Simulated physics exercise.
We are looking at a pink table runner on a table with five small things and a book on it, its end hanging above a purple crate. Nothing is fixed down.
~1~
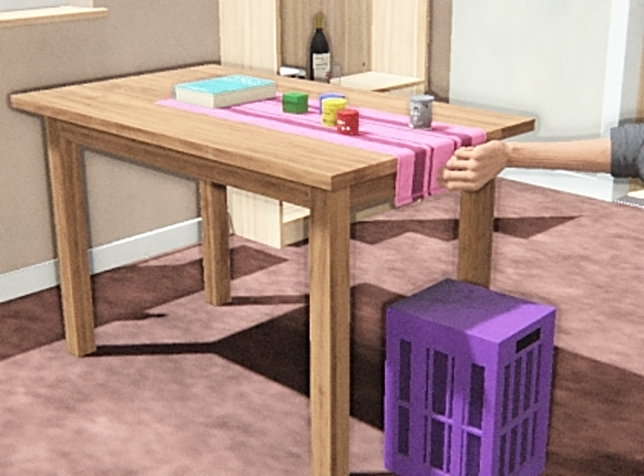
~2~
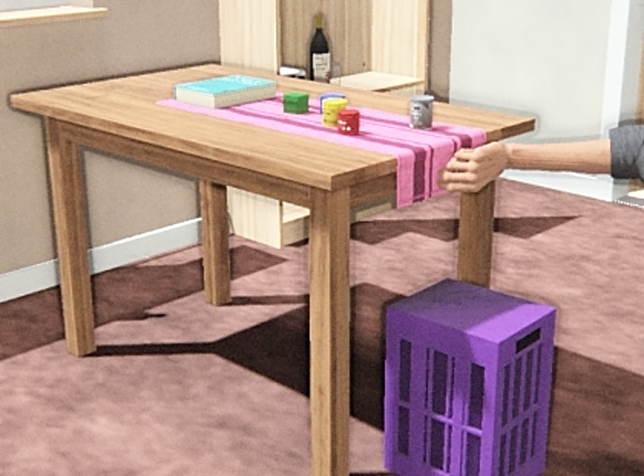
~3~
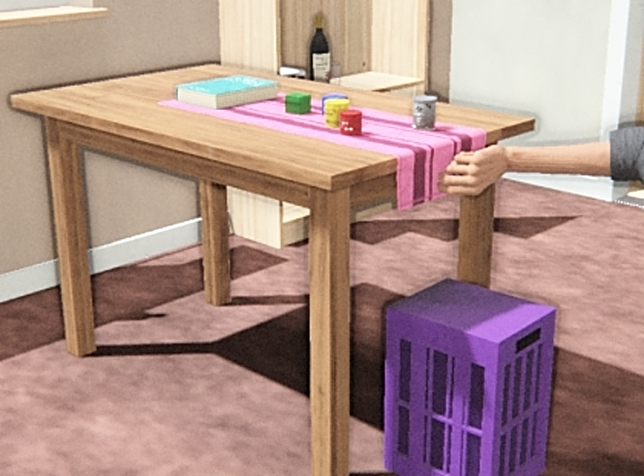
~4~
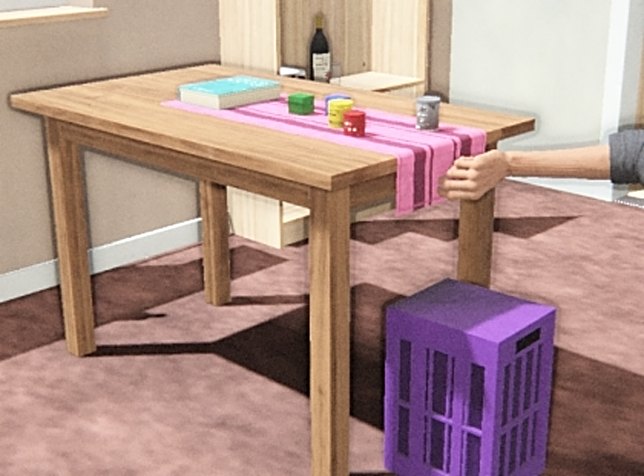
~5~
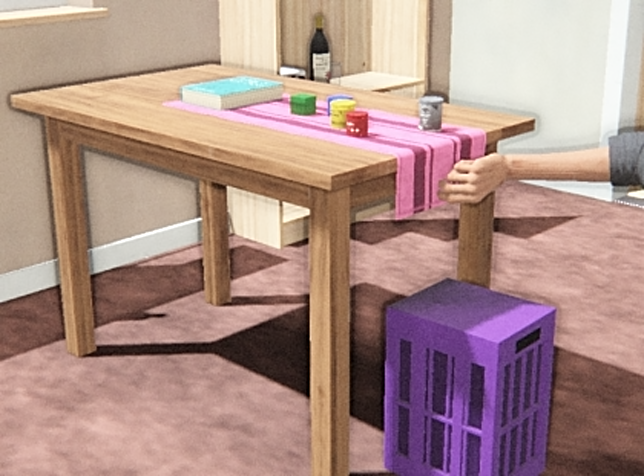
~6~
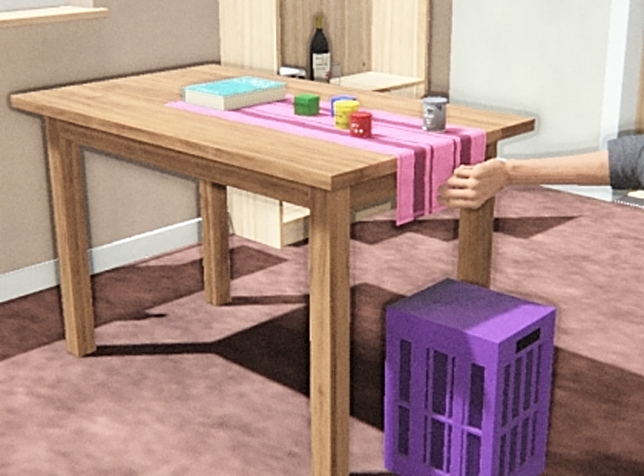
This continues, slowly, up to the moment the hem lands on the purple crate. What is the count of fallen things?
The answer is two.
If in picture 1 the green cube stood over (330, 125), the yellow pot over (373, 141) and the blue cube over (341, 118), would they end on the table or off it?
The green cube remains up, the yellow pot falls, the blue cube remains up.
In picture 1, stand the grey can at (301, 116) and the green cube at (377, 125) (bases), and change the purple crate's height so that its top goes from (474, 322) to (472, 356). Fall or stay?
The grey can keeps its place on top, the green cube falls.
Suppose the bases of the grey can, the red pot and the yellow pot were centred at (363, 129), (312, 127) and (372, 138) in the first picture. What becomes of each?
The grey can comes down; the red pot does not fall; the yellow pot goes over.
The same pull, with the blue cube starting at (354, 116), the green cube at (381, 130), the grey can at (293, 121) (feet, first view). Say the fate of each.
The blue cube survives; the green cube falls; the grey can stays on.
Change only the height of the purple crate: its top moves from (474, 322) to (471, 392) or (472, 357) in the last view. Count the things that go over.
Over the edge go 4 and 3.
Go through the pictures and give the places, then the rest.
In the first picture, hem (396, 206); grey can (422, 97); red pot (348, 111); yellow pot (334, 101); blue cube (332, 96); green cube (295, 94); top of the crate (474, 322).
In the second picture, hem (397, 208); grey can (422, 97).
In the third picture, hem (398, 212); red pot (351, 112).
In the fourth picture, hem (396, 216); yellow pot (340, 102); top of the crate (474, 322).
In the fifth picture, hem (396, 220); blue cube (340, 97).
In the sixth picture, hem (396, 225); grey can (435, 100); red pot (361, 114); yellow pot (347, 103); blue cube (344, 98); green cube (307, 96).
Early on, hem near (442, 267); grey can gone.
Midway, hem on the crate; grey can and red pot gone.
Finally, hem on the crate; grey can and red pot gone. Over the edge go two.
